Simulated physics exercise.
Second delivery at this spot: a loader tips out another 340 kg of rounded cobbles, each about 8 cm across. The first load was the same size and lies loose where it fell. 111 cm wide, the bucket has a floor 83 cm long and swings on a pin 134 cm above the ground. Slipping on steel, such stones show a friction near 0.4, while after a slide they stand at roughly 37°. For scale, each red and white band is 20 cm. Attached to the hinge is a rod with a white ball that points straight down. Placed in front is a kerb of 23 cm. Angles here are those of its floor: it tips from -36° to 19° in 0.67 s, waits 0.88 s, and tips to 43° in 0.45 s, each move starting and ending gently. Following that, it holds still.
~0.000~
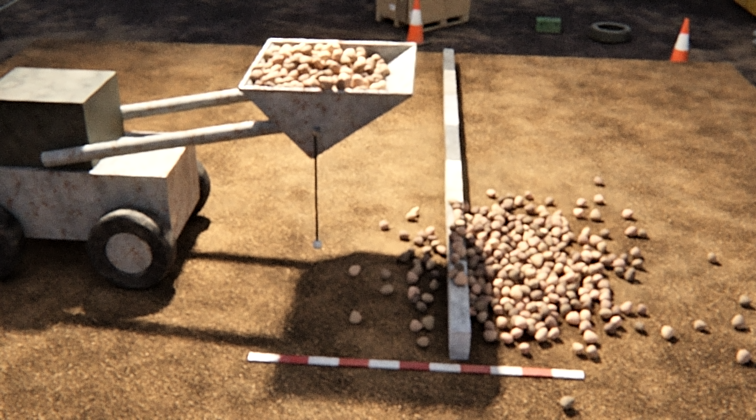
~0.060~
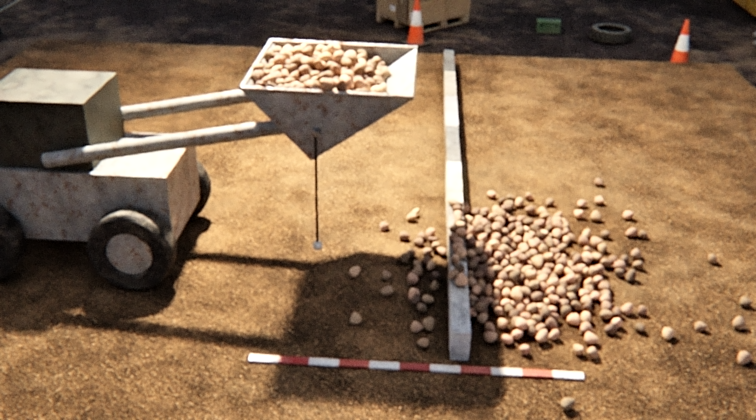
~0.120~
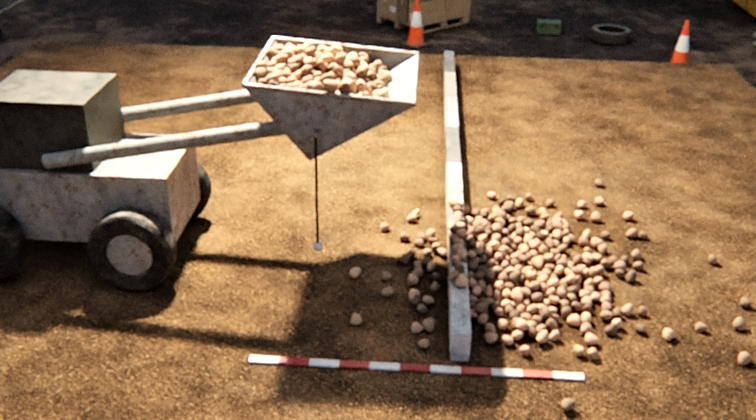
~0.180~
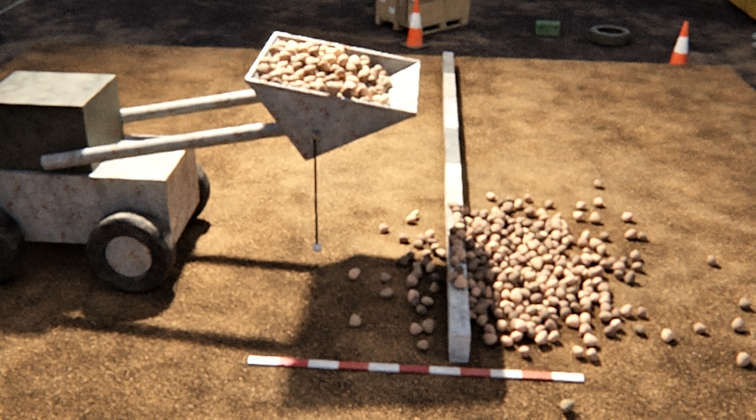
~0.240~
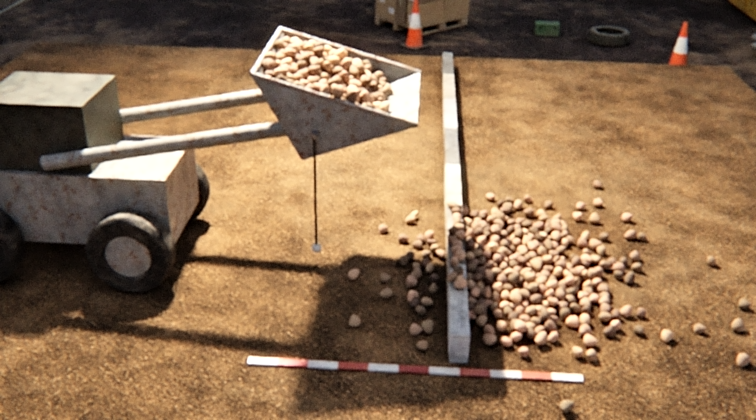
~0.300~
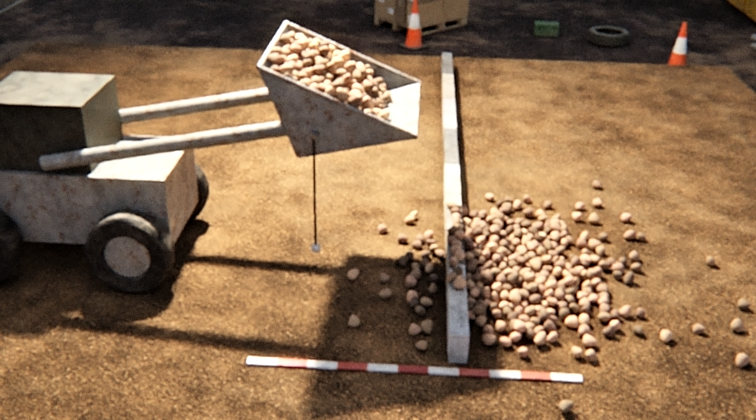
On a patch of brown dirt, a grey loader held a bucket of rounded stones near a low kerb and a loose stone pile, and the bucket slowly tilted, its right edge dipping.
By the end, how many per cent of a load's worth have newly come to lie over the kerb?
About 31 per cent have newly come to lie there.
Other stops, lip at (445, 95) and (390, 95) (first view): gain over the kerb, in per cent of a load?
Case one about 65 %, case two about 10 %.
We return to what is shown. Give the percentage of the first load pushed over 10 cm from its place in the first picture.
5 %.
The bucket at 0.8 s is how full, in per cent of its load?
Reading: Near 100 % of the load.
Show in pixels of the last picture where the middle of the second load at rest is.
Roughly at (432, 258) in the last picture.
After 0.5 s the floor is at 10°; in per cent of one load, 100 in the bucket, 11 on this side of the kerb, 90 over the kerb; the foremost stones are at (731, 321).
After 0.8 s the floor is at 19°; in per cent of one load, 99 in the bucket, 12 on this side of the kerb, 90 over the kerb; the foremost stones are at (731, 321).
After 2.5 s the floor is at 43°; in per cent of one load, 0 in the bucket, 79 on this side of the kerb, 121 over the kerb; the foremost stones are at (731, 321).
After 5.0 s the floor is at 43°; in per cent of one load, 0 in the bucket, 79 on this side of the kerb, 121 over the kerb; the foremost stones are at (731, 321). Net gain over the kerb, 31.
